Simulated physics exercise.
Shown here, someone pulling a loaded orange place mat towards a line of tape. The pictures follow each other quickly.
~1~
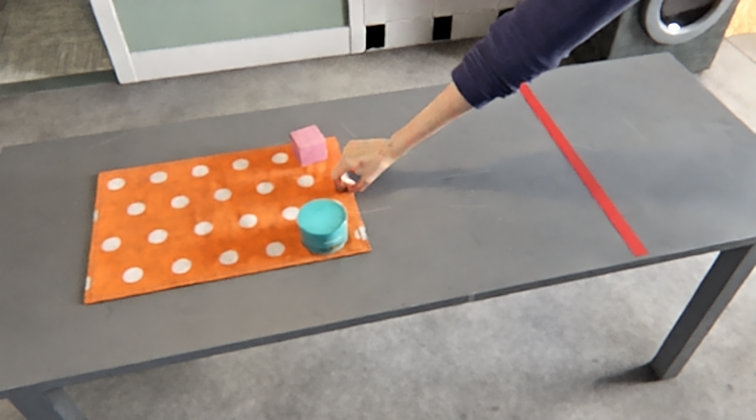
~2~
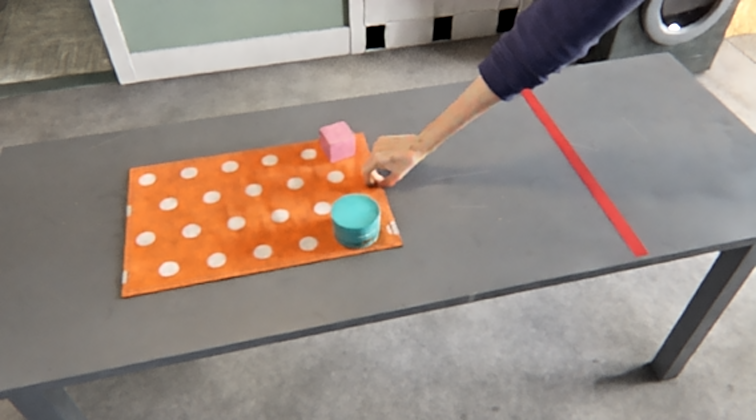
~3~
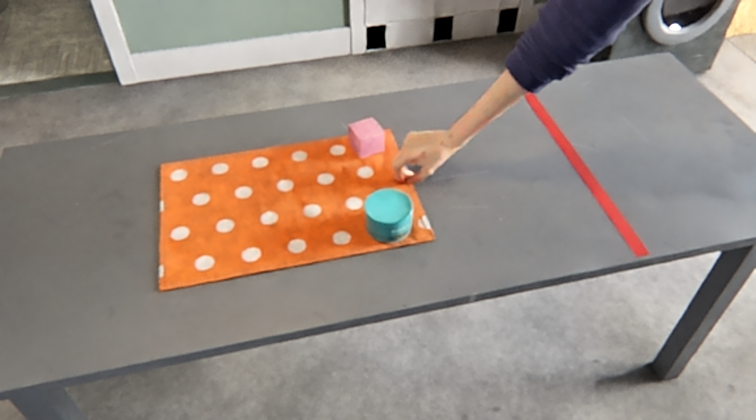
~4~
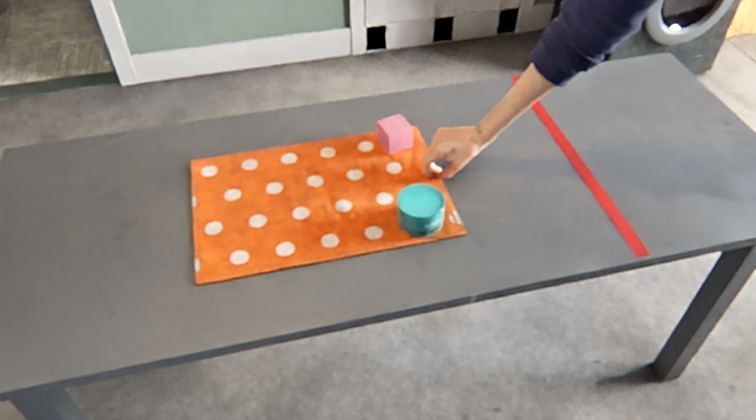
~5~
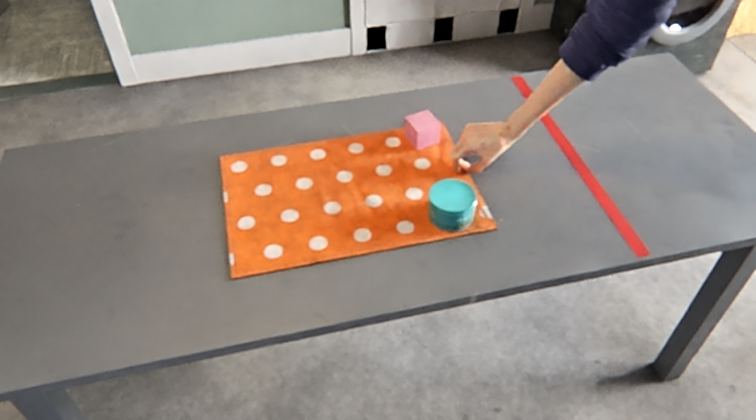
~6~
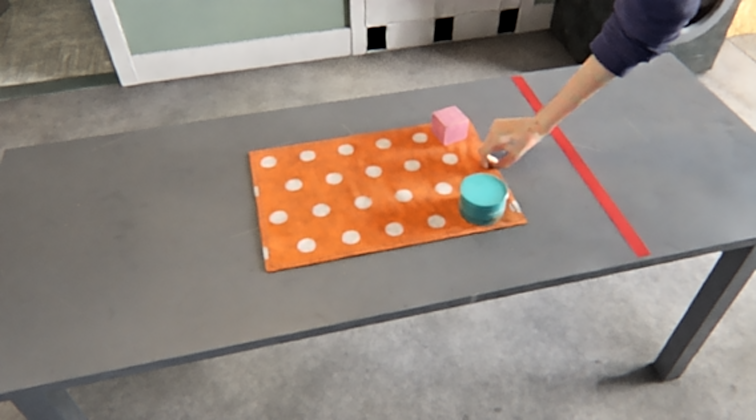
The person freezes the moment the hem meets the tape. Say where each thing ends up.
As it turns out, the pink block shoots off the front; the turquoise tub slides clear of the cloth.
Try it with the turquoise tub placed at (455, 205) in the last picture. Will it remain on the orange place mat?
Then it slides off.
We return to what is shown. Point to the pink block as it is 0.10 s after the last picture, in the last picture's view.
Near (502, 117).
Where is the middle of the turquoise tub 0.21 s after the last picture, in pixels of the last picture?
Around (601, 178).
Then, 0.10 s after the last picture, hem short of the tape; pink block on the cloth near (502, 117); turquoise tub on the cloth near (542, 189).
Then, 0.21 s after the last picture, hem at the tape; pink block ahead of the hem near (556, 109); turquoise tub ahead of the hem near (601, 178).
At rest, hem at the tape; pink block ahead of the hem near (616, 100); turquoise tub ahead of the hem near (672, 167). The pink block slides clear of the cloth and the turquoise tub leaves the cloth.
